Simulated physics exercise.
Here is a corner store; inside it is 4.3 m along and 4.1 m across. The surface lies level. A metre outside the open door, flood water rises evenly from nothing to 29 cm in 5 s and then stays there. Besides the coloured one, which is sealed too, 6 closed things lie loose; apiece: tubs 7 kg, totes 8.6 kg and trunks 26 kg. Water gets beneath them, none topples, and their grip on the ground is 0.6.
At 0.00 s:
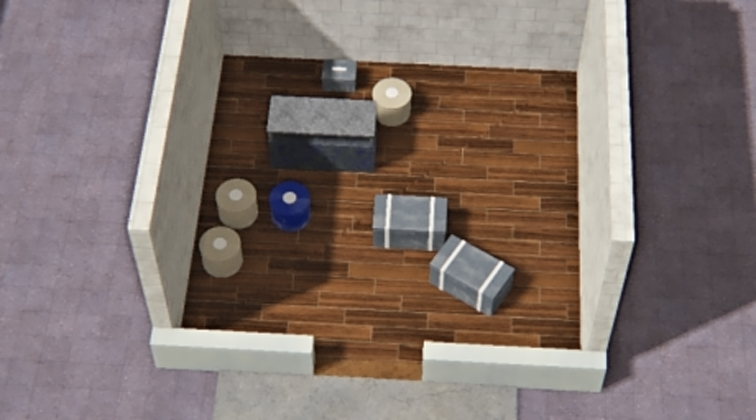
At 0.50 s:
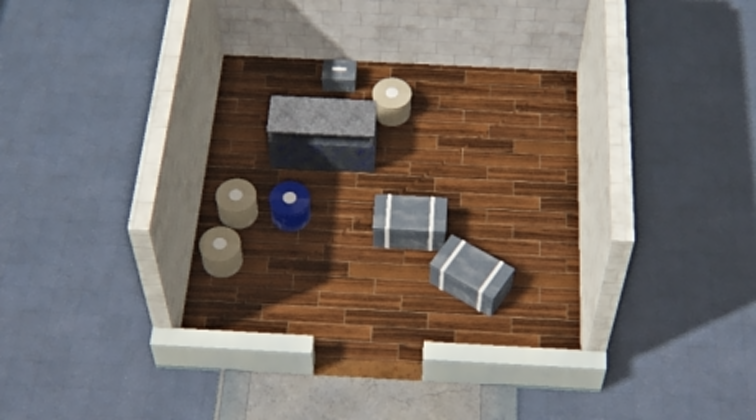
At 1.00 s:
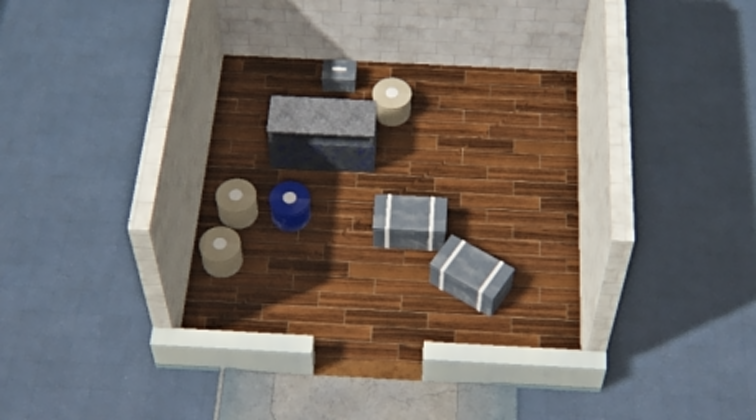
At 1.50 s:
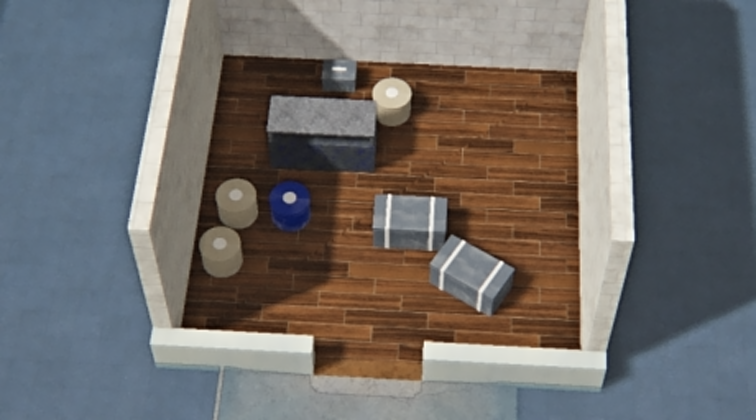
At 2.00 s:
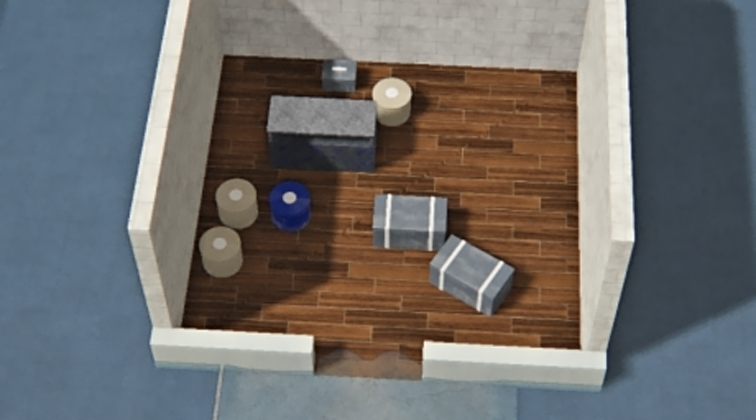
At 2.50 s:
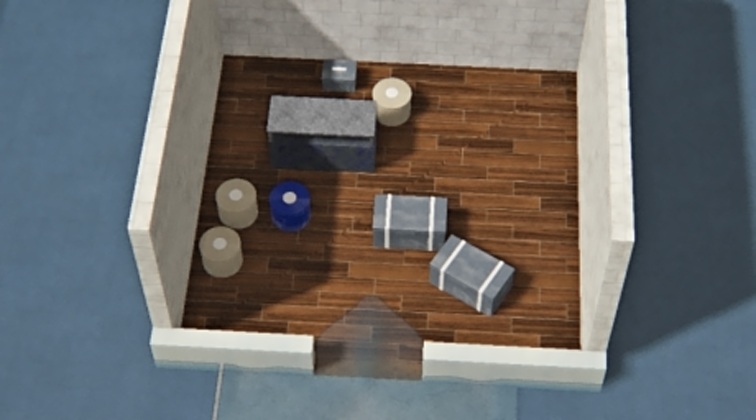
At the start, a blue tub, pale round containers and grey box-like items sit on the wooden floor of a walled room, with purplish ground outside. The ground outside then turns blue as water covers it, and a thin sheet creeps through the doorway onto the boards, while nothing inside shifts.
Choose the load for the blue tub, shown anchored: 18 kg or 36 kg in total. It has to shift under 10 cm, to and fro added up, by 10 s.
For it, only the higher weight holds it.
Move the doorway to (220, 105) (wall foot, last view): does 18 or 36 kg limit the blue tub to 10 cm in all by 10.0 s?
In that case the lower weight is enough.
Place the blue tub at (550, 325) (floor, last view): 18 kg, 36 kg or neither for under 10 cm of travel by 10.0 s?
The smaller is enough.
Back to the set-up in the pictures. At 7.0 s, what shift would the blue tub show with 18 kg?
About 30 cm.
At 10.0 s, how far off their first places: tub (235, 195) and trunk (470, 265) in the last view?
In that order: 100 cm, 50 cm.
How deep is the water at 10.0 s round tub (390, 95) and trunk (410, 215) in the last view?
Roughly 10 and 14 cm.
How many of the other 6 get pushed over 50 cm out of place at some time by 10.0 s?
5 of them.
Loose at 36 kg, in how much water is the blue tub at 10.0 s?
About 12 cm.
After 3.5 s the blue tub would be 0 cm from its start with 18 kg and 0 cm from its start with 36 kg; 0 cm of water round it then.
After 4.5 s the blue tub would be 0 cm from its start with 18 kg and 0 cm from its start with 36 kg; 5 cm of water round it then.
After 7.0 s the blue tub would be 28 cm from its start with 18 kg and 0 cm from its start with 36 kg; 11 cm of water round it then.
After 10.0 s the blue tub would be 108 cm from its start with 18 kg and 1 cm from its start with 36 kg; 12 cm of water round it then.
